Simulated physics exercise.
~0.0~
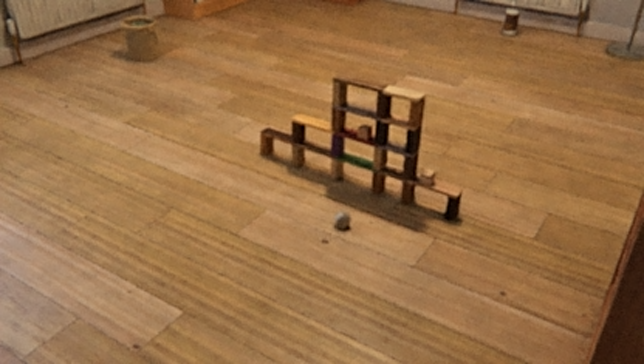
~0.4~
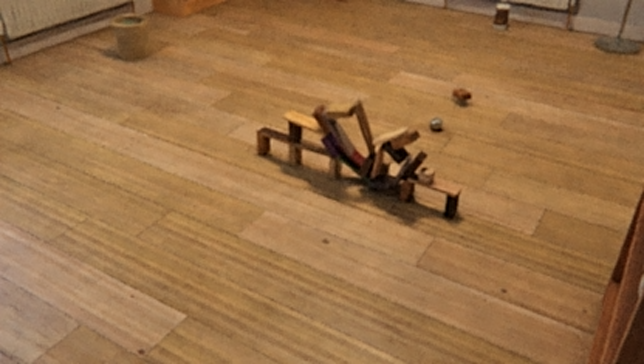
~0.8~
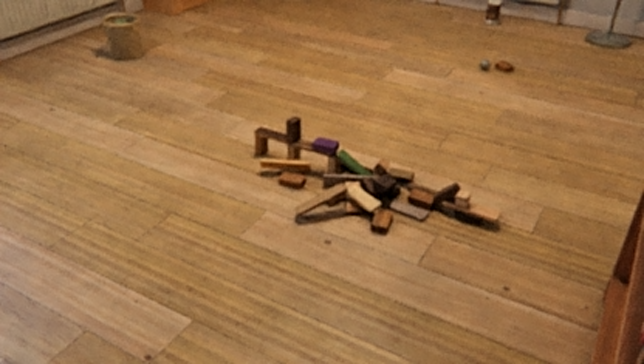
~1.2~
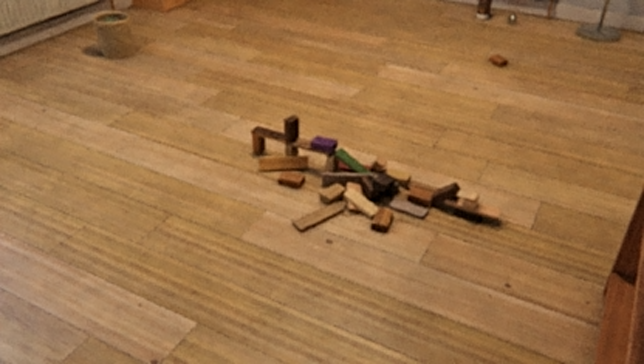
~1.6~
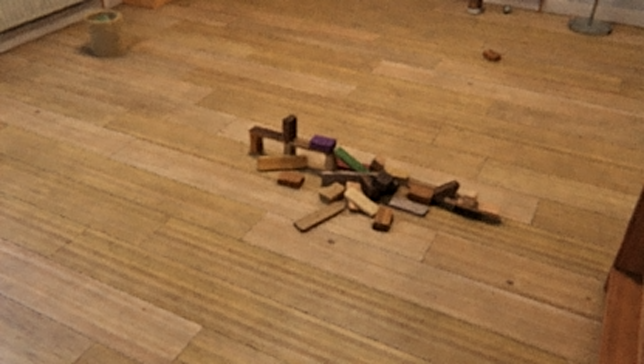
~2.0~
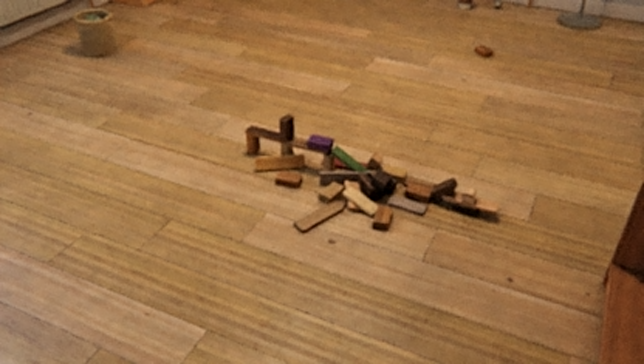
A steel ball rolls into a wooden block structure, which collapses into a scattered heap.
